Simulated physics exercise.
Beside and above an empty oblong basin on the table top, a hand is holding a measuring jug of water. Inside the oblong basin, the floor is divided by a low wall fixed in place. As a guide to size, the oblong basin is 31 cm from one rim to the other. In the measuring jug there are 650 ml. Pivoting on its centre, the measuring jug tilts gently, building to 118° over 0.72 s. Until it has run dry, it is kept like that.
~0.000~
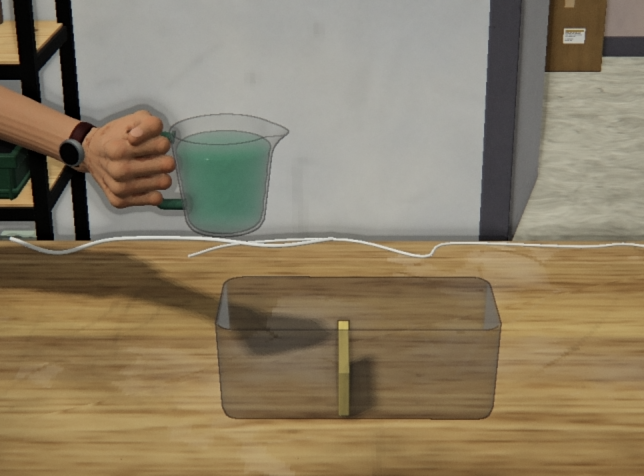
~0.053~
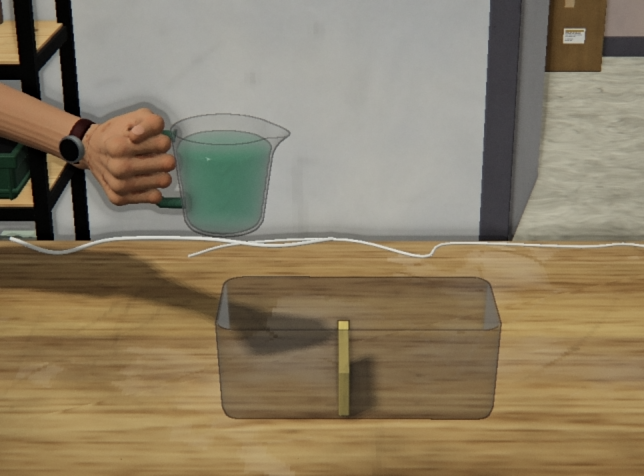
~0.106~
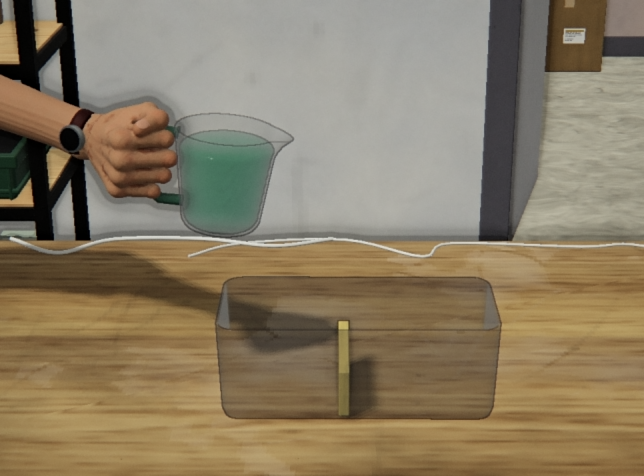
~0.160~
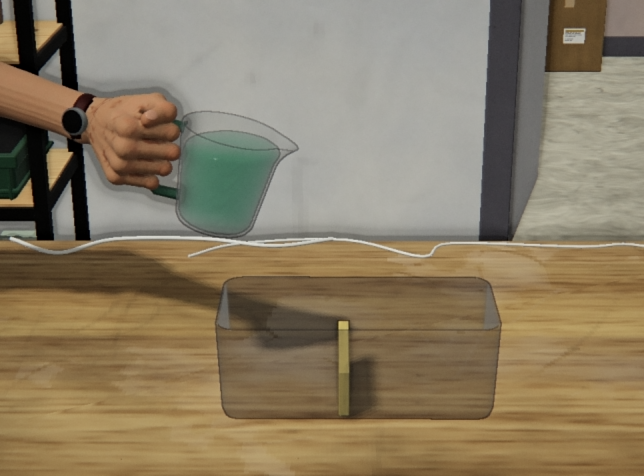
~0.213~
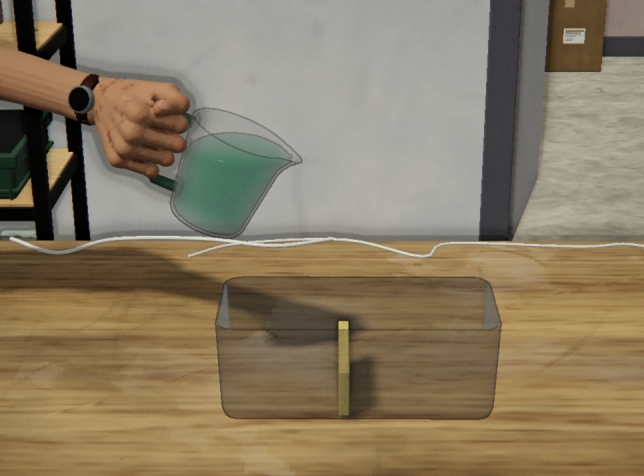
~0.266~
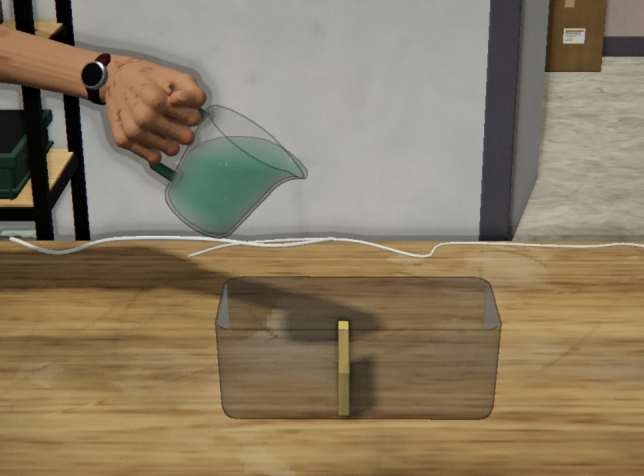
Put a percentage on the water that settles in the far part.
Roughly 33 per cent ends up there.
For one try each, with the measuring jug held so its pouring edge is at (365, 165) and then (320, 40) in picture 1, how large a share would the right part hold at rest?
95 in a hundred, followed by 85 in a hundred.
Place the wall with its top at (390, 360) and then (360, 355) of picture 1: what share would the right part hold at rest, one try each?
I'd say 10 percent on the first go, 20 percent on the next.
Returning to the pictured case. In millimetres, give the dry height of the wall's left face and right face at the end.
I'd say some 34 mm on the left and some 48 mm on the right.
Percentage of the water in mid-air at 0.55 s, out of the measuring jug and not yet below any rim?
About 30 per cent.
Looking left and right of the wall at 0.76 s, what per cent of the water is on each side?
Left roughly 58 per cent, right roughly 32.
Then, 0.55 s in, the tilt is 103° and 39 per cent is still to pour, 7 is left of the wall and 24 right of it.
Then, 0.76 s in, the tilt is 118° and 2 per cent is still to pour, 59 is left of the wall and 31 right of it.
Then, 0.98 s in, the tilt is 118° and 0 per cent is still to pour, 62 is left of the wall and 32 right of it.
Then, 1.22 s in, the tilt is 118° and 0 per cent is still to pour, 63 is left of the wall and 33 right of it.
Finally, 63 per cent lies left of the wall, 33 right of it and 5 outside.
